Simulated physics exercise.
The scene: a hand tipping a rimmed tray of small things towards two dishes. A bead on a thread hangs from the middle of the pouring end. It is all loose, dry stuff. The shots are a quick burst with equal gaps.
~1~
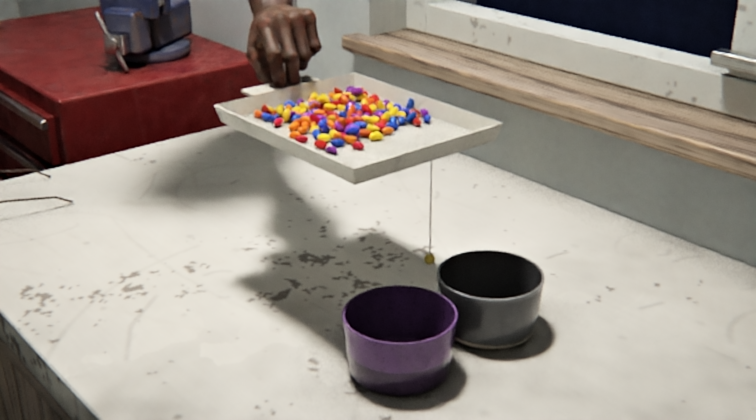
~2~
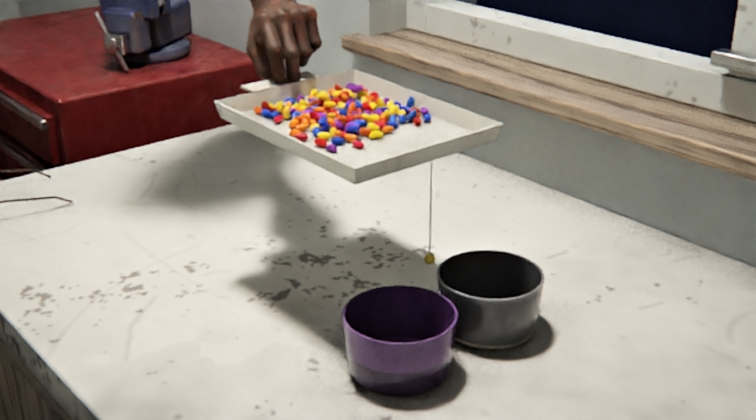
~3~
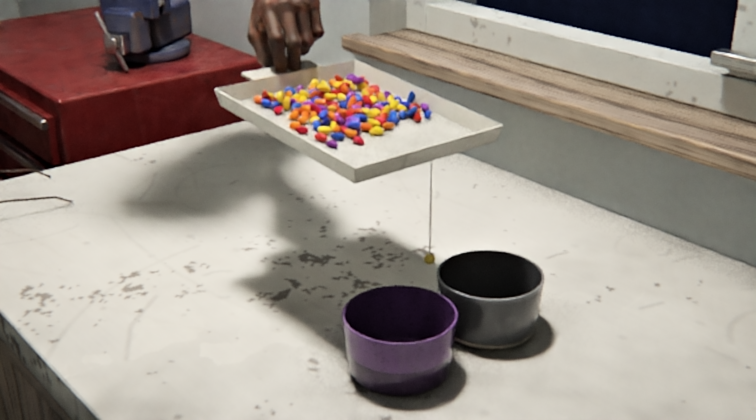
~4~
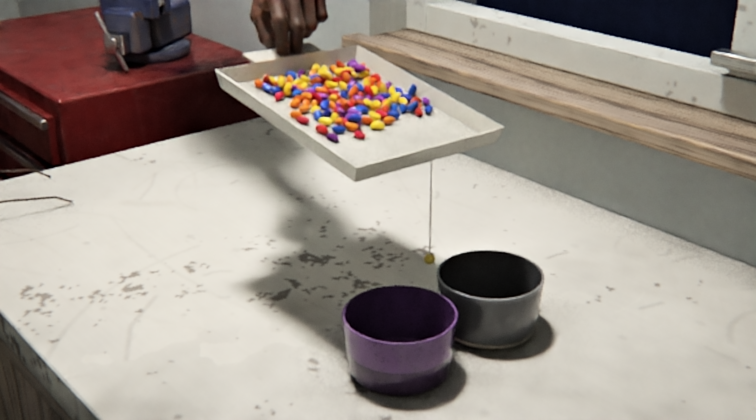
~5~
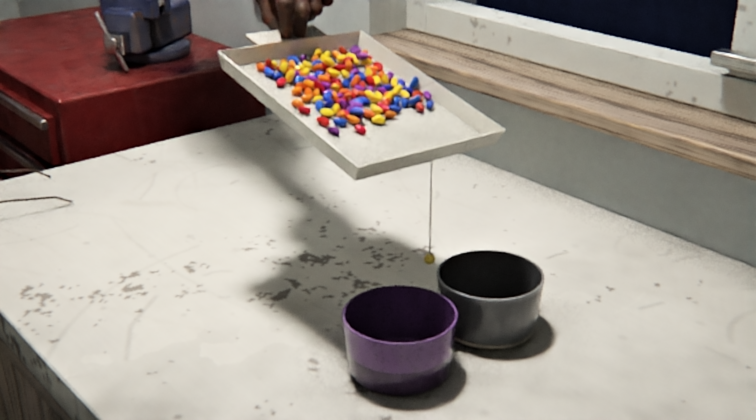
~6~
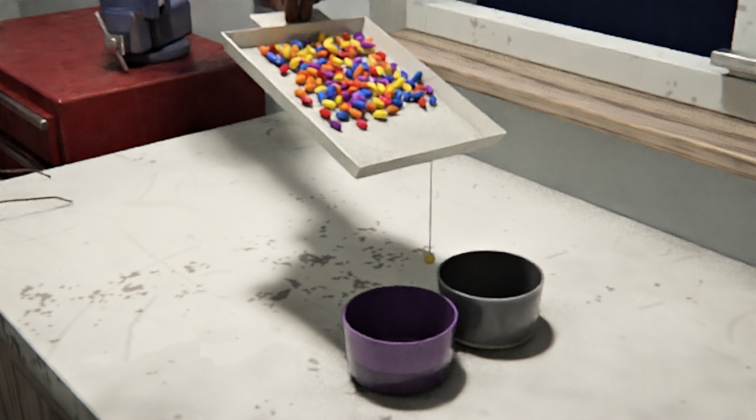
The clip opens on a hand holding a shallow white tray of colourful jelly beans above a pale worktop, near a purple dish and a dark grey one. The hand steadily raises the tray's back end, and its front edge dips slightly to the right while the beans stay bunched inside.
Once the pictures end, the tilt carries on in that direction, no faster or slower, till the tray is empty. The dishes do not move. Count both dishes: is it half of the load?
In the dishes lies the larger part of it.
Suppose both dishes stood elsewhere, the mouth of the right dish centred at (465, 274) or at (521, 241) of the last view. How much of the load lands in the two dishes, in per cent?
The first gives 50 %, the second 50 %.
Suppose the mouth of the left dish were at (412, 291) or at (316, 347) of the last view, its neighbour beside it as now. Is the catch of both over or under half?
At the first place the larger part, at the second not half.
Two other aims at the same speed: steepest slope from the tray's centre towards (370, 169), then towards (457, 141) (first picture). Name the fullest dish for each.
At the first place the left one, at the second right.
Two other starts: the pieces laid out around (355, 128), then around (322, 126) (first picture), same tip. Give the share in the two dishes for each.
About 70 and 80 per cent.
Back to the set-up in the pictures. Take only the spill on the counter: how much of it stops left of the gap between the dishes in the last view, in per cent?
It comes to 10 per cent or so.
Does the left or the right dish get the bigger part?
It is the right-hand dish.
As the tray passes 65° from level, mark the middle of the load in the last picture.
Close to (453, 134).
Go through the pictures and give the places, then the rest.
In the first picture, corners of the pouring end at (355, 166) and (496, 123), level; middle of the load at (342, 115), jelly beans; left dish at (438, 359); right dish at (528, 315); bead on its thread at (430, 259).
In the second picture, corners of the pouring end at (355, 165) and (496, 123), level; middle of the load at (342, 112).
In the third picture, corners of the pouring end at (356, 165) and (497, 124), tipped barely, lowest at the right corner; middle of the load at (343, 105).
In the fourth picture, corners of the pouring end at (357, 164) and (498, 126), tipped a little, lowest at the right corner; middle of the load at (344, 94).
In the fifth picture, corners of the pouring end at (359, 163) and (499, 128), tipped a little, lowest at the right corner; middle of the load at (346, 83).
In the sixth picture, corners of the pouring end at (361, 163) and (500, 130), tipped clearly, lowest at the right corner; middle of the load at (349, 73); left dish at (438, 359); right dish at (528, 315).
Soon after the last picture, tray tipped steeply; most on the tray; a stray few in the right dish; a small part in the air.
A little later, tray tipped past a quarter turn; about a quarter on the tray; a small part in the left dish; about a third in the right dish; a small part outside both; about a quarter in the air.
Later still, tray tipped past a quarter turn; a small part in the left dish; about two thirds in the right dish; about a quarter outside both.
At rest, tray tipped past a quarter turn; a small part in the left dish; about two thirds in the right dish; about a quarter outside both.
